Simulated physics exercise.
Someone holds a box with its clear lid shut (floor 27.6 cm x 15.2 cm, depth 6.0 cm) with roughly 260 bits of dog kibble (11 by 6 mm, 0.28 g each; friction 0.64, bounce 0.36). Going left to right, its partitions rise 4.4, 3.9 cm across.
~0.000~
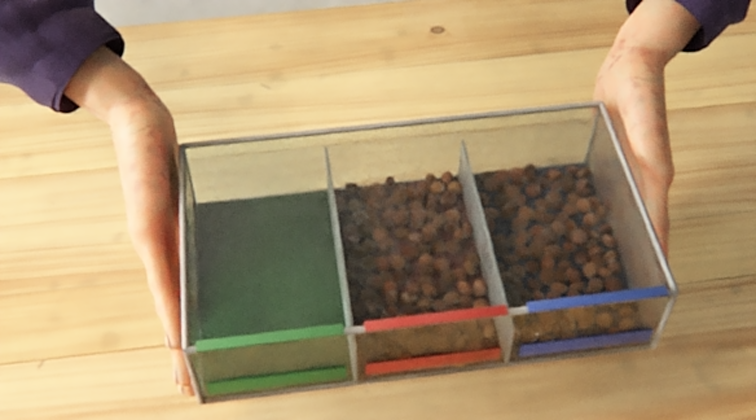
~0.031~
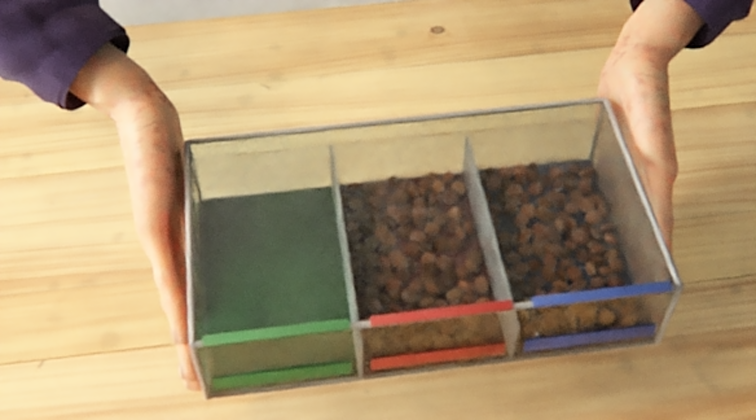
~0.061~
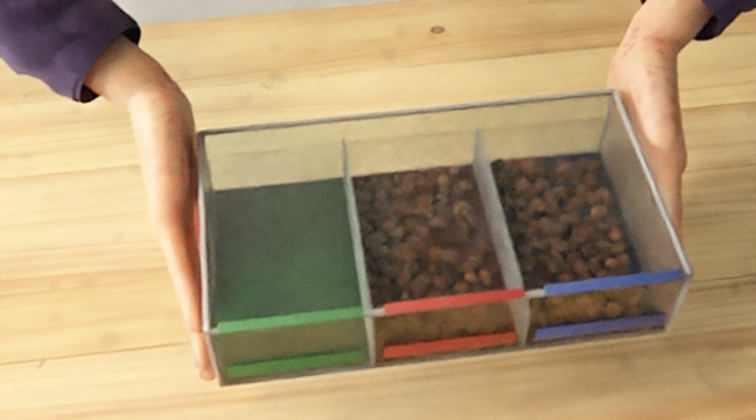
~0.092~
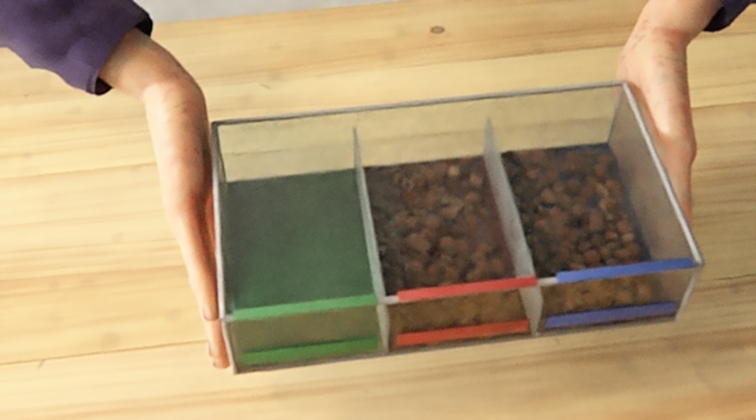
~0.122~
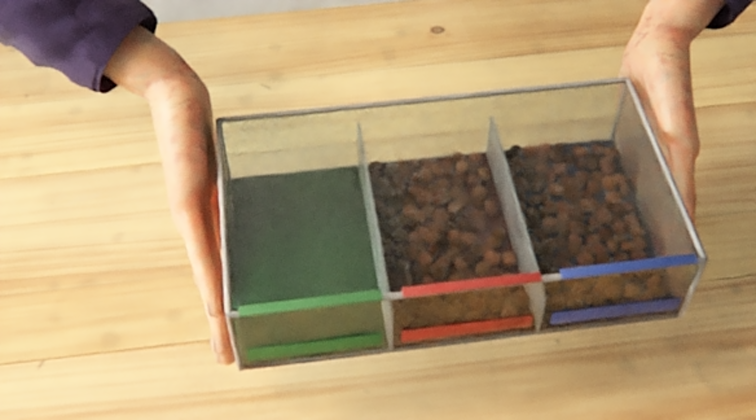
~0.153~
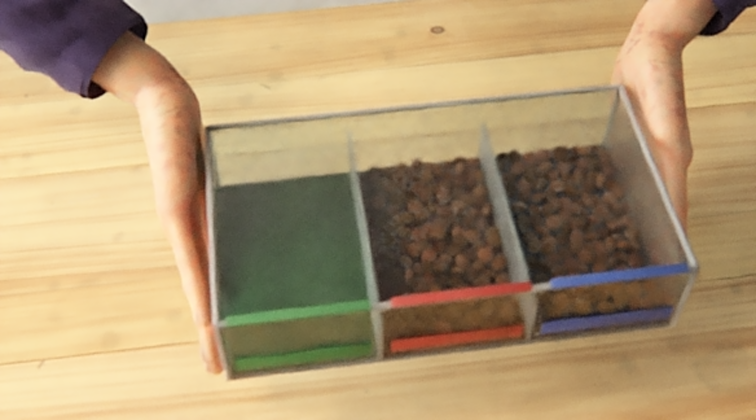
In this clip, two hands hold a clear, three-section box with an empty green-marked section and brown pieces in the red- and blue-marked ones, shifting it slightly right and away from the viewer, then a little back.
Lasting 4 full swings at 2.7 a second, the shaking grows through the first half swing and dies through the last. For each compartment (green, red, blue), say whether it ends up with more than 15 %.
As I see it, green fails to make it, red makes it, blue makes it.
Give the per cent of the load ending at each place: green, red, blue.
Green 0, red 50, blue 50 per cent.
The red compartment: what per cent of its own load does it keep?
Result: Approximately 100 per cent.
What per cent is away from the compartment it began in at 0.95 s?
Displaced share at the given time: Approx. 0 %.
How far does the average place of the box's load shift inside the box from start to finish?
Around 1.5 centimetres.
After 0.59 s, tilt 0 degrees; red 50 %, blue 50 %; middle of all pieces near (470, 256).
After 0.95 s, tilt 0 degrees; red 50 %, blue 50 %; middle of all pieces near (477, 251).
After 1.29 s, tilt 0 degrees; red 50 %, blue 50 %; middle of all pieces near (501, 233).
After 1.61 s, tilt 0 degrees; red 50 %, blue 50 %; middle of all pieces near (464, 271).
In the end, at 2.1 s, green 0 %, red 50 %, blue 50 %.
